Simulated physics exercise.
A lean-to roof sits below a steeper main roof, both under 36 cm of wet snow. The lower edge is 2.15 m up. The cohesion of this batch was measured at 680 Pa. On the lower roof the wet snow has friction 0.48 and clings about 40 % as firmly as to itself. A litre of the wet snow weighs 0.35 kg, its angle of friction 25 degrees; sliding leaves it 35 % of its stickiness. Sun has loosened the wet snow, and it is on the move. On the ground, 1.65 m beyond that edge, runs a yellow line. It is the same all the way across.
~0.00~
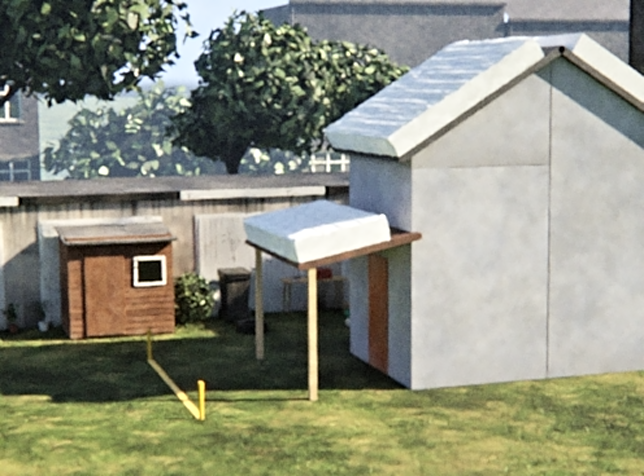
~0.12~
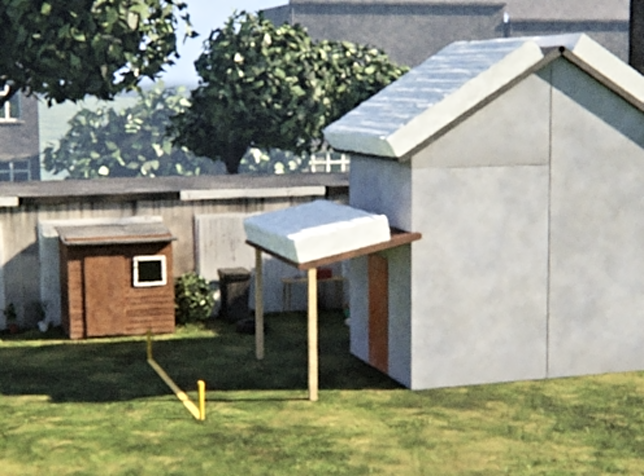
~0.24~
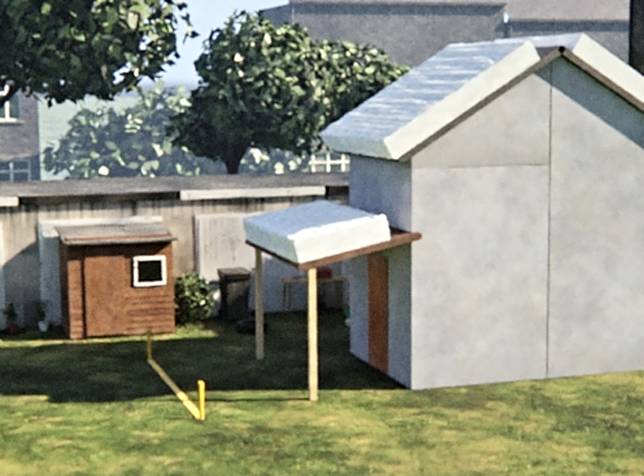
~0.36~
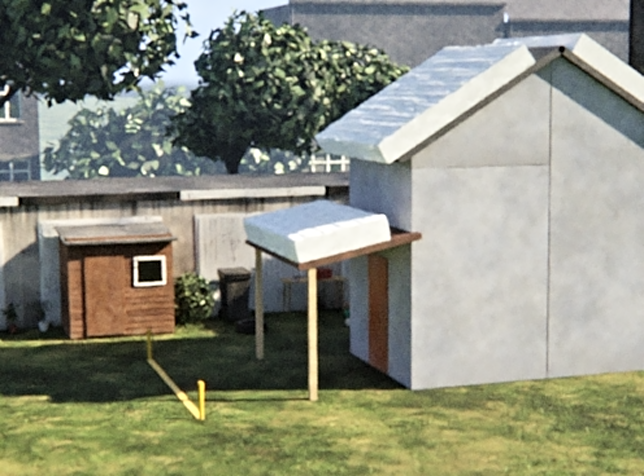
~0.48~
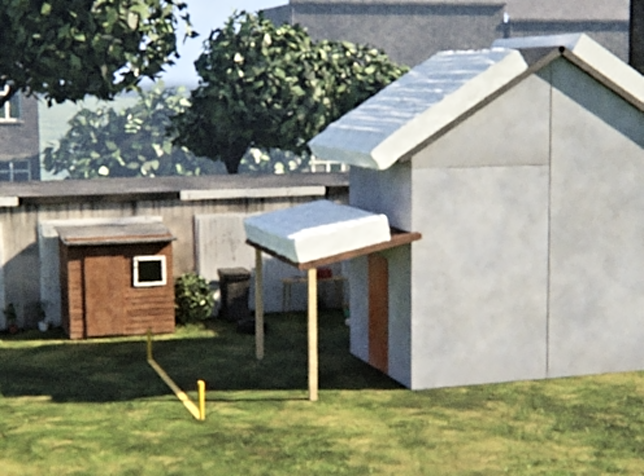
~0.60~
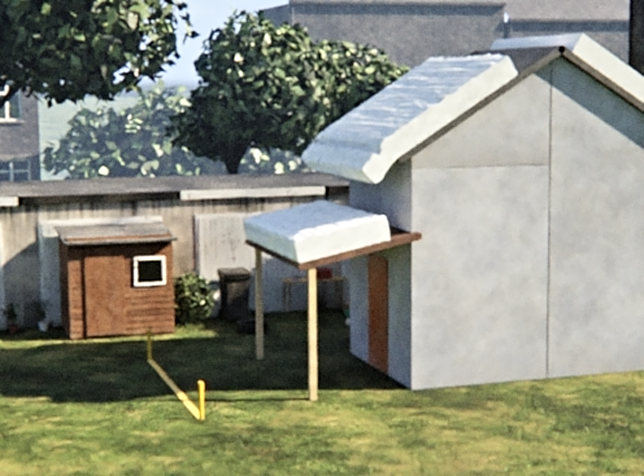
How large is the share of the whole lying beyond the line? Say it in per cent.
Expect roughly 42 %.
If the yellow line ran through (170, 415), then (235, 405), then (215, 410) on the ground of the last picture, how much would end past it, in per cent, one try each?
In that order: 35 %, 55 %, 50 %.
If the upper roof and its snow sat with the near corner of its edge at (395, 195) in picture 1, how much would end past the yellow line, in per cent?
Then about 14 %.
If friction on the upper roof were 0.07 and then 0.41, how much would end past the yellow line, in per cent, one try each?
In that order: 45 %, 25 %.
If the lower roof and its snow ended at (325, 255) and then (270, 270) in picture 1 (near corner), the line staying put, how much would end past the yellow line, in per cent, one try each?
In turn about 40 %, 35 %.
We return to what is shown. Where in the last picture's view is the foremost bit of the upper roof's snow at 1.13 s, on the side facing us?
Near (307, 226).
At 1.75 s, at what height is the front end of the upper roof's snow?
Some 0.8 m.
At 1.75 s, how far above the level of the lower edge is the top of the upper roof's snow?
Roughly 0.8 m.
By 1.13 s, none is below the lower edge and 0 % is past the line.
By 1.75 s, 24 % is below the lower edge and 0 % is past the line.
By 2.38 s, 70 % is below the lower edge and 35 % is past the line.
By 3.00 s, 70 % is below the lower edge and 42 % is past the line.
By 3.30 s, at the end, 70 % is below the lower edge and 42 % is past the line.
